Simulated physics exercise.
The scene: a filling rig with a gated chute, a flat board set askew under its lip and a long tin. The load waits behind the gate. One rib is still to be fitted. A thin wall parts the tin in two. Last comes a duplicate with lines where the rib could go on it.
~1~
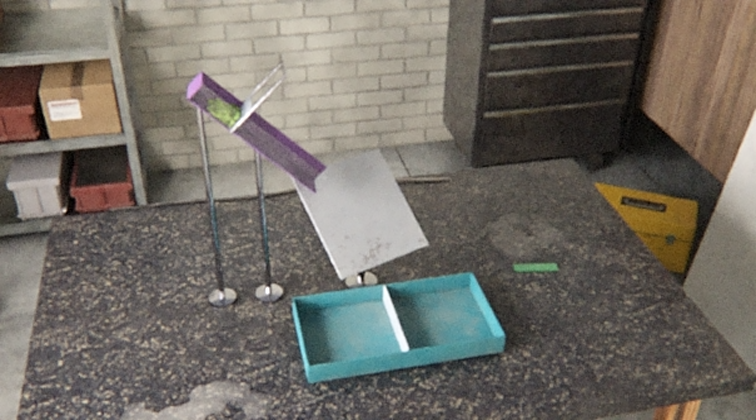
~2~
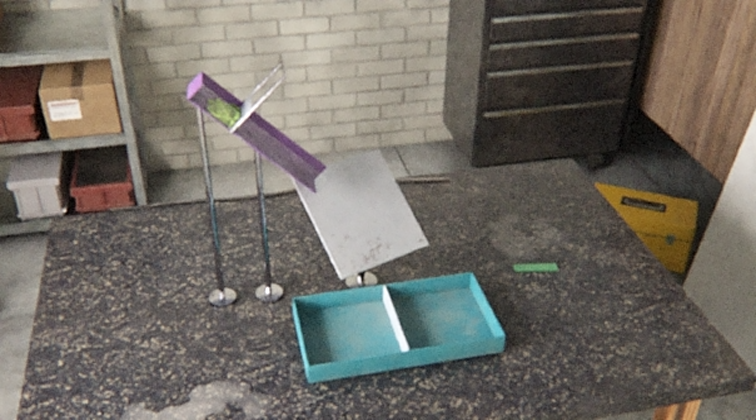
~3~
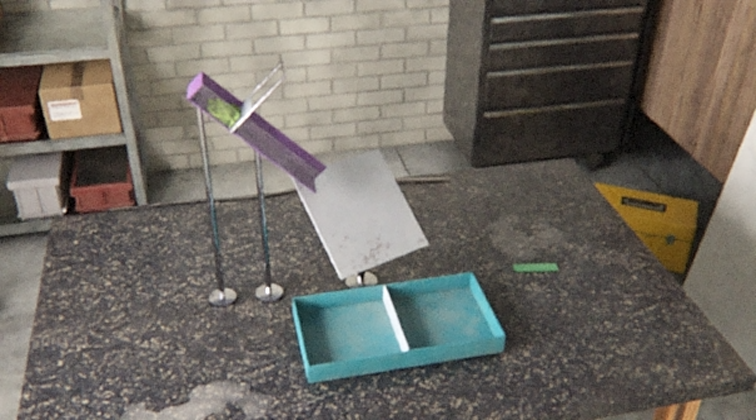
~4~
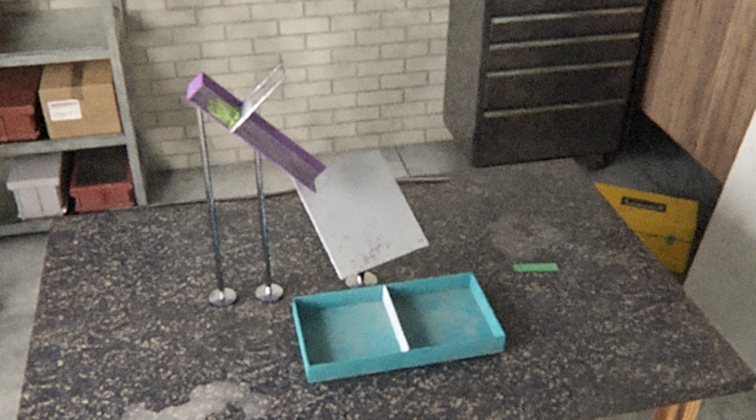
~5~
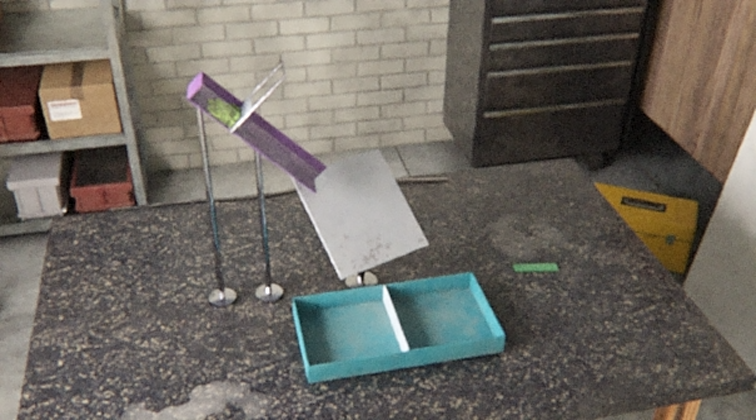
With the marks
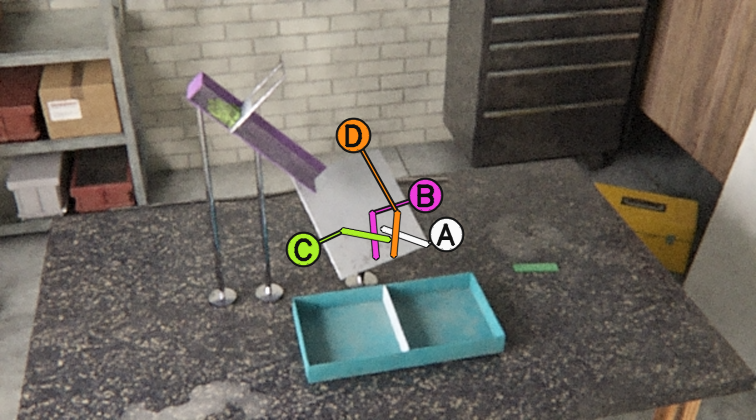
A purple chute holding green bits stands above a tilted board and teal tray, all motionless.
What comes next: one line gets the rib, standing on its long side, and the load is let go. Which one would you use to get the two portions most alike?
The answer is line D.
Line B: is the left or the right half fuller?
The left half.
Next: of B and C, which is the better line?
B.
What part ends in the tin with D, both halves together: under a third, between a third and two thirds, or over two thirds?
Over two thirds.
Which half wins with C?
More lands on the right.
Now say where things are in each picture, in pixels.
In the first picture, load behind the gate at (227, 111), dried peas; lip of the chute at (315, 187), sloping fairly steeply.
In the second picture, middle of the board at (361, 211), tilted fairly steeply; middle of its low edge at (387, 261); of its high edge at (337, 162).
In the third picture, front corners of the tin at (308, 367) and (505, 336); front end of its middle wall at (409, 351); gate still shut at (249, 106).
In the fourth picture, middle of the load at (227, 111); lip at (315, 187).
In the fifth picture, middle of the load at (227, 111); lip at (315, 187).
On the marked copy, line A from (383, 229) to (426, 244); line B from (372, 213) to (376, 256); line C from (343, 230) to (388, 239); line D from (397, 213) to (393, 255).
With A, of what is caught, a small part in the left half, nearly all in the right.
With B, of what is caught, most in the left half, a small part in the right.
With C, of what is caught, none in the left half, all in the right.
With D, of what is caught, about two thirds in the left half, about a third in the right.
